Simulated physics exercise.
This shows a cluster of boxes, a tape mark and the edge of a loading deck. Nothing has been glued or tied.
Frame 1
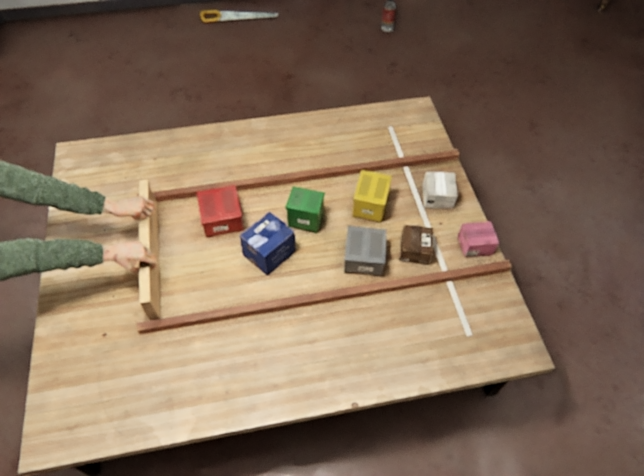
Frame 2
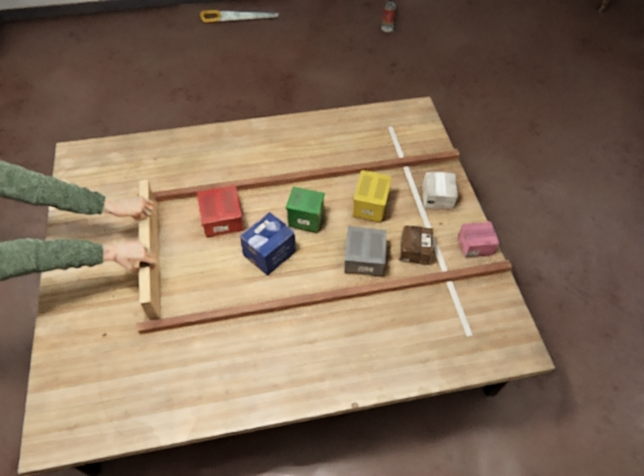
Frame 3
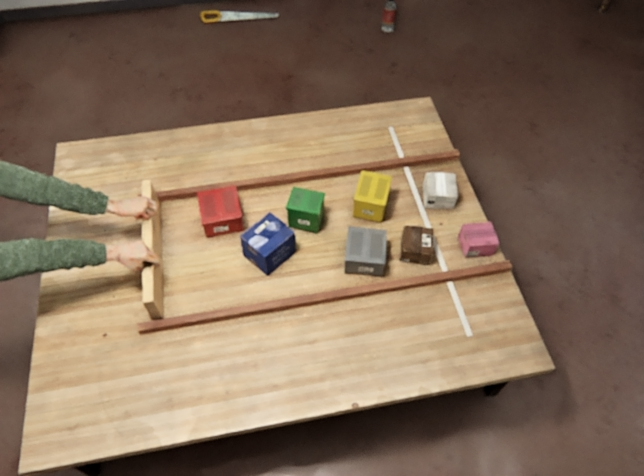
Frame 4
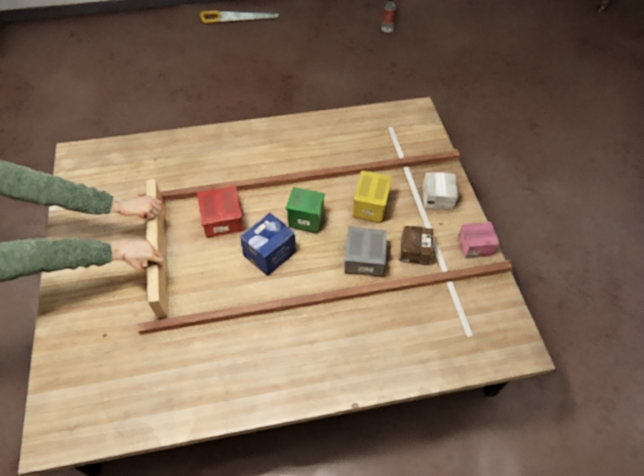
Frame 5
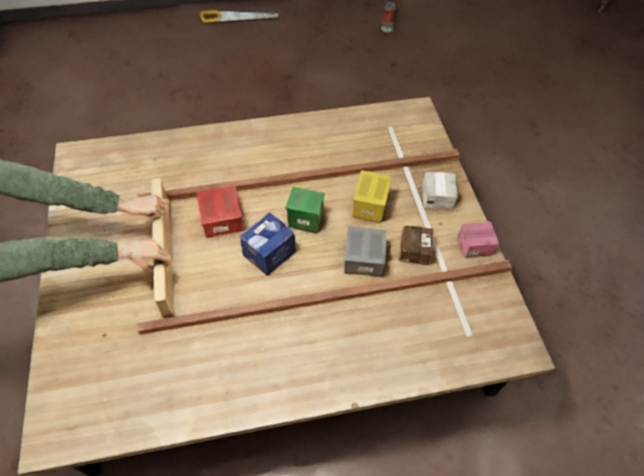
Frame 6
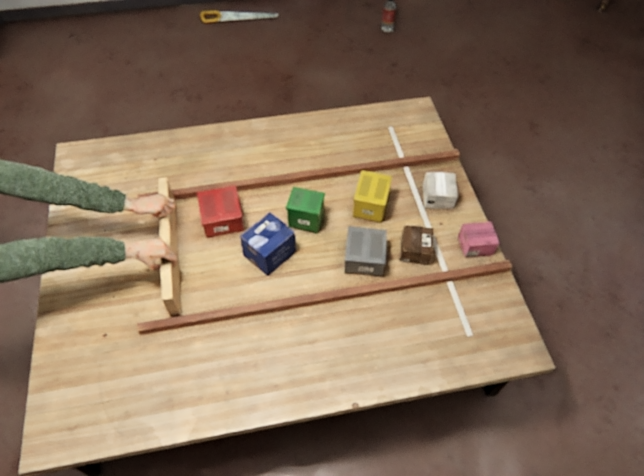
Two hands in green knitted sleeves slowly slide an upright wooden plank a short way right across a light wooden deck, seen from a high, unmoving viewpoint above a dark reddish floor. Between two reddish-brown rails sit red, blue, green, yellow and grey boxes, then brown, white and pink ones near a pale tape line at right. The plank nears the red box without touching it, and every box stays still.
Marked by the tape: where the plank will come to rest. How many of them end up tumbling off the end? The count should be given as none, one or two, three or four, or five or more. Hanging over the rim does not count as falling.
I foresee three or four drops here.
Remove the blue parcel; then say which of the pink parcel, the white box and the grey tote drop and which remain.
The pink parcel is gone. The white box is gone. The grey tote is still there.
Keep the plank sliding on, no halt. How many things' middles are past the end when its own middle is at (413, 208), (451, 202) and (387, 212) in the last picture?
Result per place: 4; 6; 2.
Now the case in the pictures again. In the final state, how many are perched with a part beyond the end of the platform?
In total, 2 of them.
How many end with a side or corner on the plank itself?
Contact count: 2.
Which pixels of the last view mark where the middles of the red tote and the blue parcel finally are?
(434, 181) and (455, 225).
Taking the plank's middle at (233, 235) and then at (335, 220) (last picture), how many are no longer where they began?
Counts: 1 / 7.
Soon after, none off yet; pink parcel at rest near (478, 240); white box at rest near (440, 191); brown parcel at rest near (417, 245).
After that, none off yet; pink parcel at rest near (478, 240); white box at rest near (440, 191); brown parcel displaced a little near (421, 245).
And then, none off yet; pink parcel tilting a little near (510, 235); white box tilting a little near (483, 183); brown parcel displaced well along near (479, 233).
In the end, the number that fall off is three or four; gone, yellow tote, brown parcel, white box and pink parcel.
